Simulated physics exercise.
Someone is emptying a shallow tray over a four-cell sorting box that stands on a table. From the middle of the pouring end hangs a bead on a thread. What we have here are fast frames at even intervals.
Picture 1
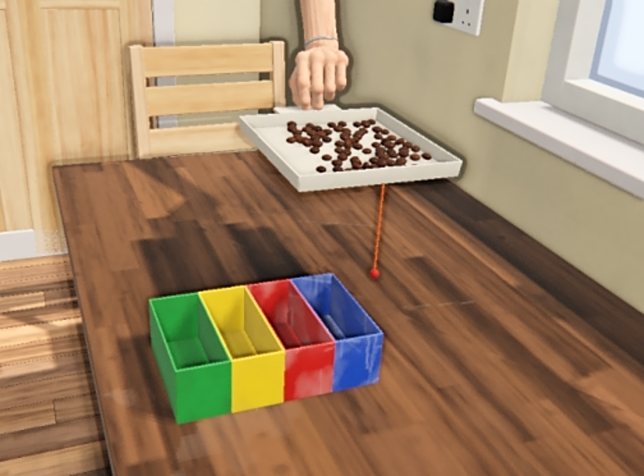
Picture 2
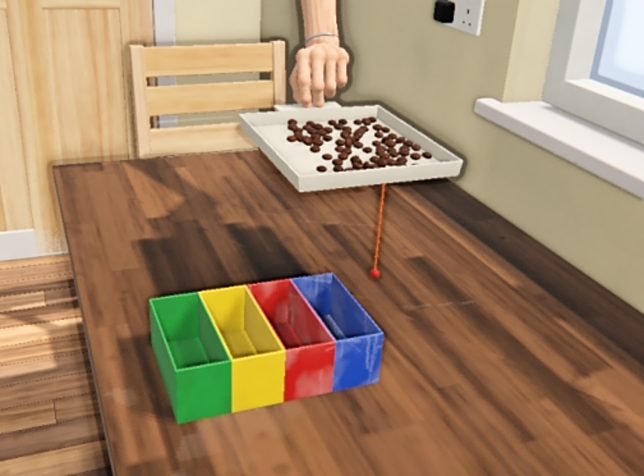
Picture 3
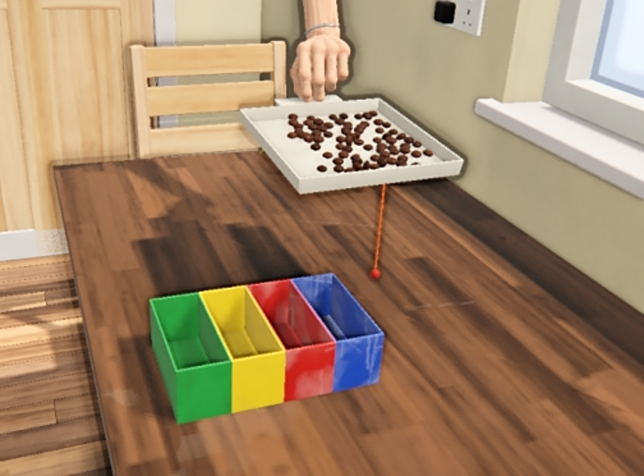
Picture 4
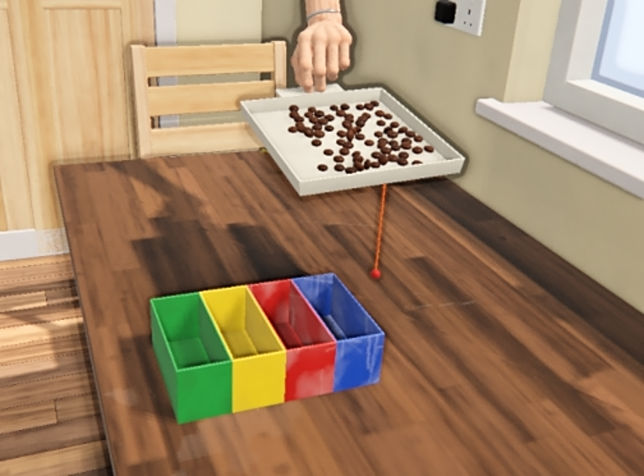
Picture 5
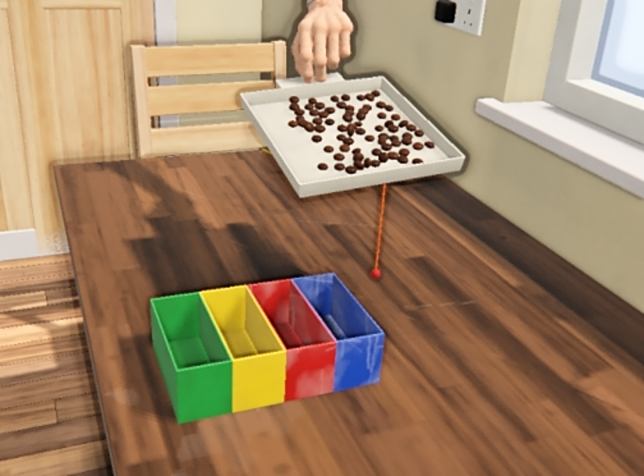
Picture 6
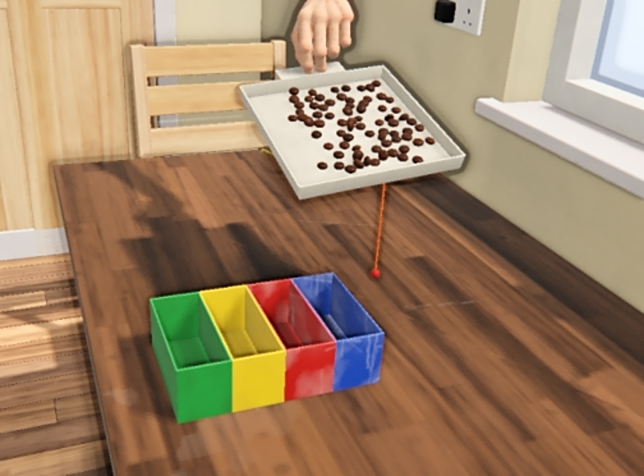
A hand raised the back of a shallow white tray of small brown pieces, tilting it gradually steeper towards its lower left corner, while the green, yellow, red and blue box stayed still on the table.
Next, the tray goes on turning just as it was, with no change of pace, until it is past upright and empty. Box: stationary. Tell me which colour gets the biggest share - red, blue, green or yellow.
The biggest share goes to blue.
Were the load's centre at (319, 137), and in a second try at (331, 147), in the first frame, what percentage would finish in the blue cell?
You'd get about 50 per cent first and about 50 per cent second.
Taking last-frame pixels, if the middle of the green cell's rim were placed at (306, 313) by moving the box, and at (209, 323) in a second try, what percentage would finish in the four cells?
Roughly 90 per cent, then roughly 90 per cent.
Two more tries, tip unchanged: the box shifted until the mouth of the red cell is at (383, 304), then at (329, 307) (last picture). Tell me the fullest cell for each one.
Well, the first time it's that yellow cell, and the second time it's the red cell.
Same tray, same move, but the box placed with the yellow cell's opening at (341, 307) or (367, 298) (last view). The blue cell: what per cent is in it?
Close to 0 in a hundred, then close to 0 in a hundred.
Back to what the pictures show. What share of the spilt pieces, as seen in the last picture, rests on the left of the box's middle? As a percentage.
Reading: Around 0 %.
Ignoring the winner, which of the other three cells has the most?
That red cell.
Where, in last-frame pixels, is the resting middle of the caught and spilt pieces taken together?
Around (331, 350).
Just after the last frame, tray tipped steeply; almost all on the tray; about a tenth falling or outside the box.
A moment on, tray tipped right over; roughly two thirds on the tray; about a tenth in the blue cell; about a tenth in the red cell; just a few in the yellow cell; about a tenth falling or outside the box.
Further on, tray tipped past a quarter turn; roughly half in the blue cell; roughly a quarter in the red cell; just a few in the yellow cell; roughly a quarter falling or outside the box.
When it is over, tray tipped past a quarter turn; roughly half in the blue cell; roughly a quarter in the red cell; just a few in the yellow cell; not one in the green cell; roughly a quarter outside the box.
